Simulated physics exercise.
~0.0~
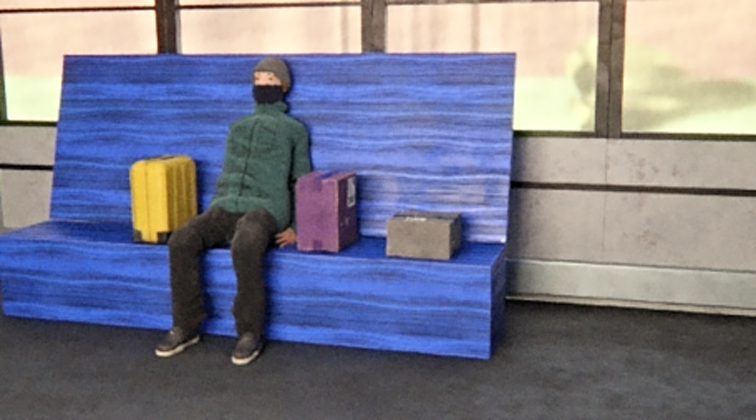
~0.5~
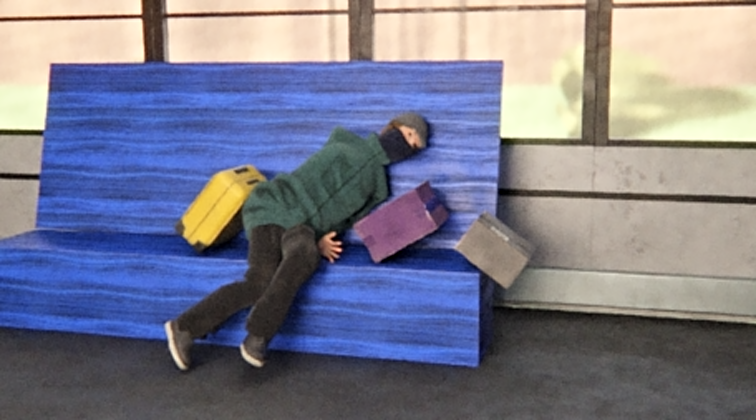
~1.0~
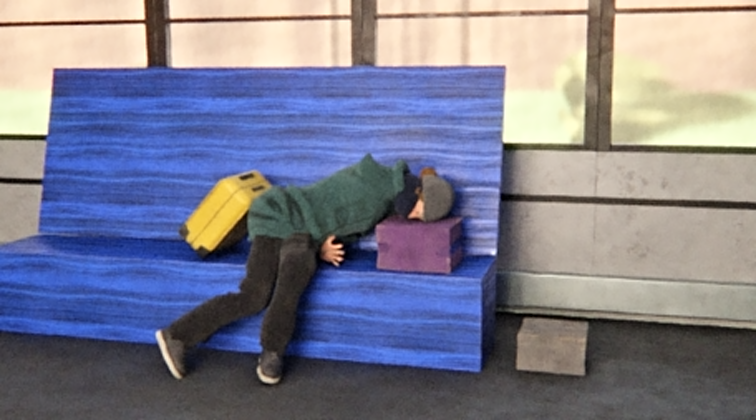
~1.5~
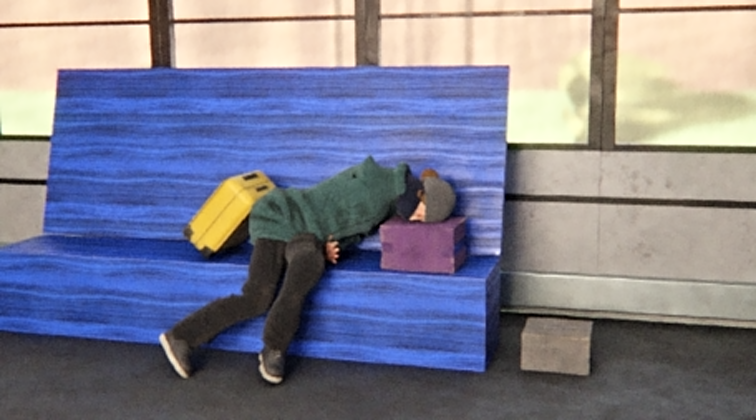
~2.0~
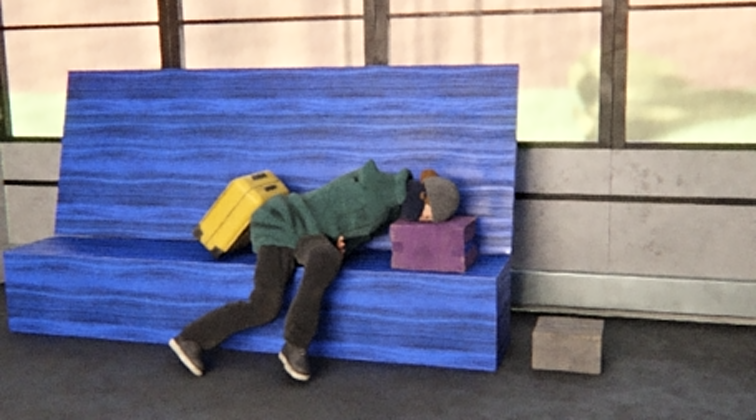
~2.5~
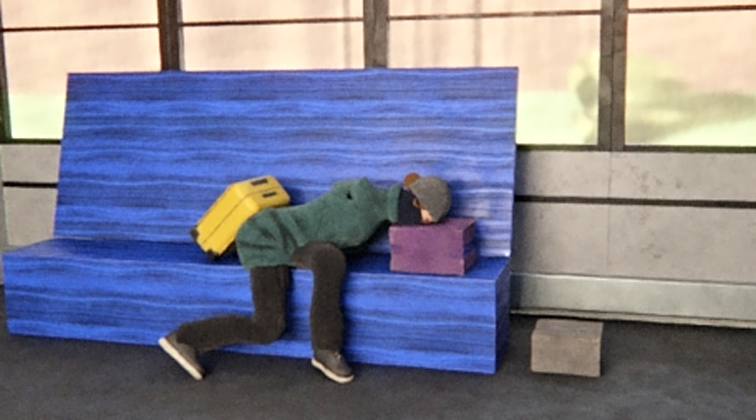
On a blue bench, a seated person topples right onto a purple case as a grey box tumbles to the floor.
